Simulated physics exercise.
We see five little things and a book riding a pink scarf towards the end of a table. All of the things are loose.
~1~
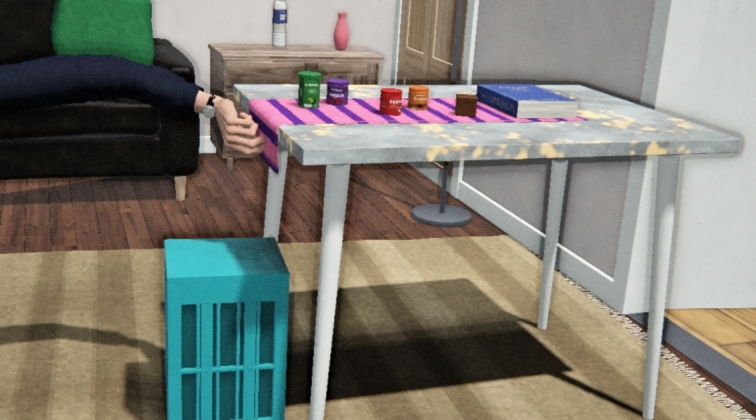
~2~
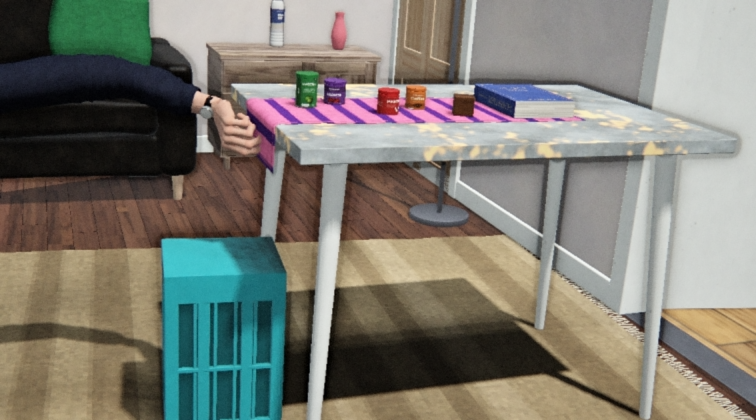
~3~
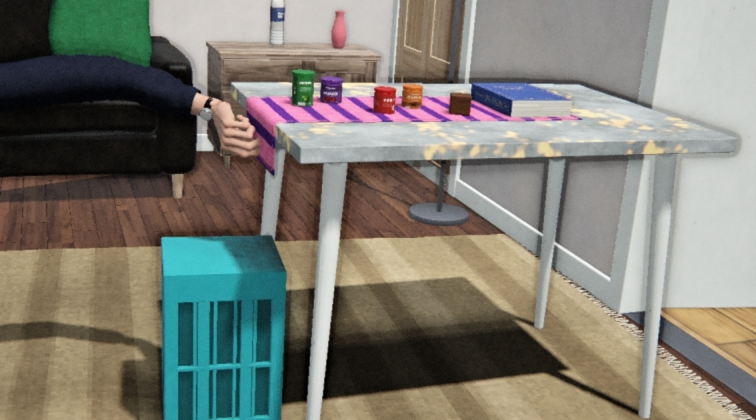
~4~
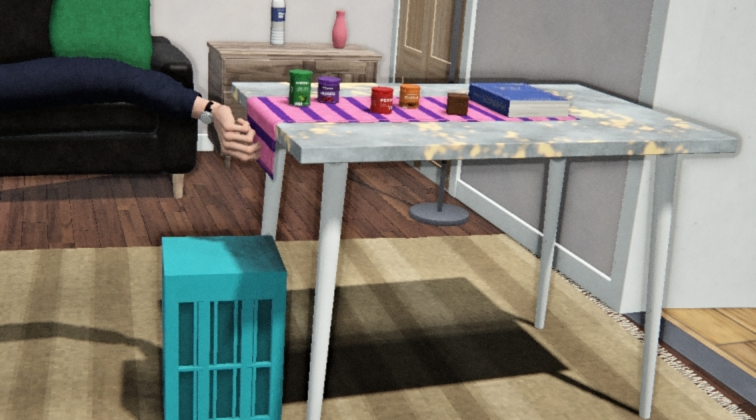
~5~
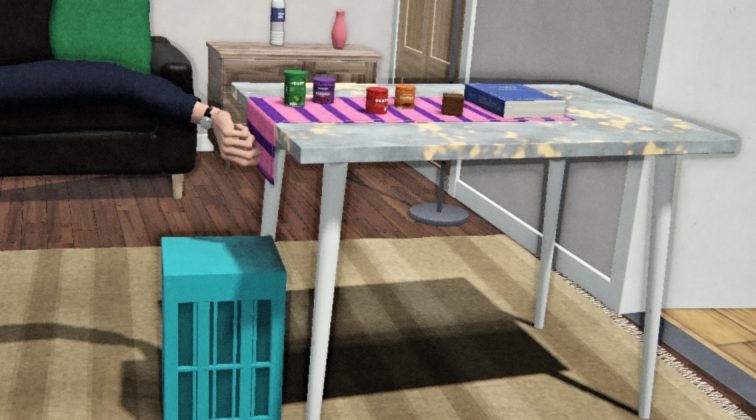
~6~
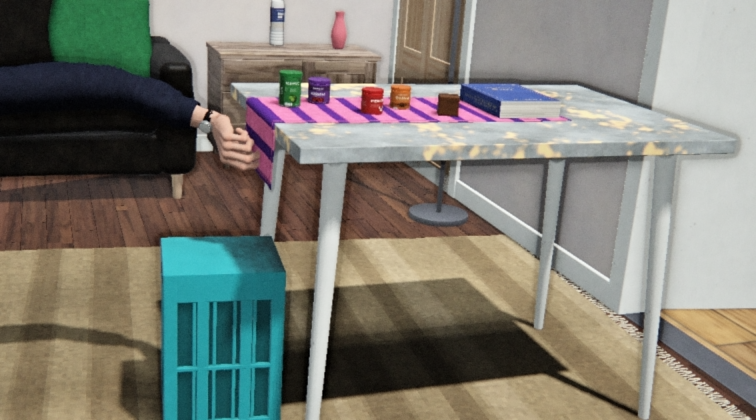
A pink striped scarf slides slowly left across a table, carrying small containers and a book.
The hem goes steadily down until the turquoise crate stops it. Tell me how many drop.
Two things are going to come down.
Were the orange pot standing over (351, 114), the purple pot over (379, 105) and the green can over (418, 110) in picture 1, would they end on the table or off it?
In the end the orange pot is no longer up there, the purple pot is still up there and the green can is still up there.
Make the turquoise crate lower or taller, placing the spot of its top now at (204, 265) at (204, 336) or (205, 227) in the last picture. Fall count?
Respectively 4 and 1.
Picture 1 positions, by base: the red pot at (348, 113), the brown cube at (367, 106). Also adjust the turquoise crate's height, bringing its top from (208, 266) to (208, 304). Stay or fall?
As for the red pot, it leaves the top; as for the brown cube, it leaves the top.
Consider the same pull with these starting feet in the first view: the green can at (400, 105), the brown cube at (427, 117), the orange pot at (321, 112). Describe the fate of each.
Looks like the green can hangs in there, the brown cube hangs in there, and the orange pot ends up down.
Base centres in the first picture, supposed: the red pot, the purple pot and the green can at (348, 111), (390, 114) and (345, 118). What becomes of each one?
The red pot comes down; the purple pot holds on; the green can comes down.
Early on, hem near (256, 200); all still up.
Midway, hem near (254, 235); green can gone.
Near the end, hem on the crate; green can and purple pot gone.
Finally, hem on the crate; green can and purple pot gone. Over the edge go two.
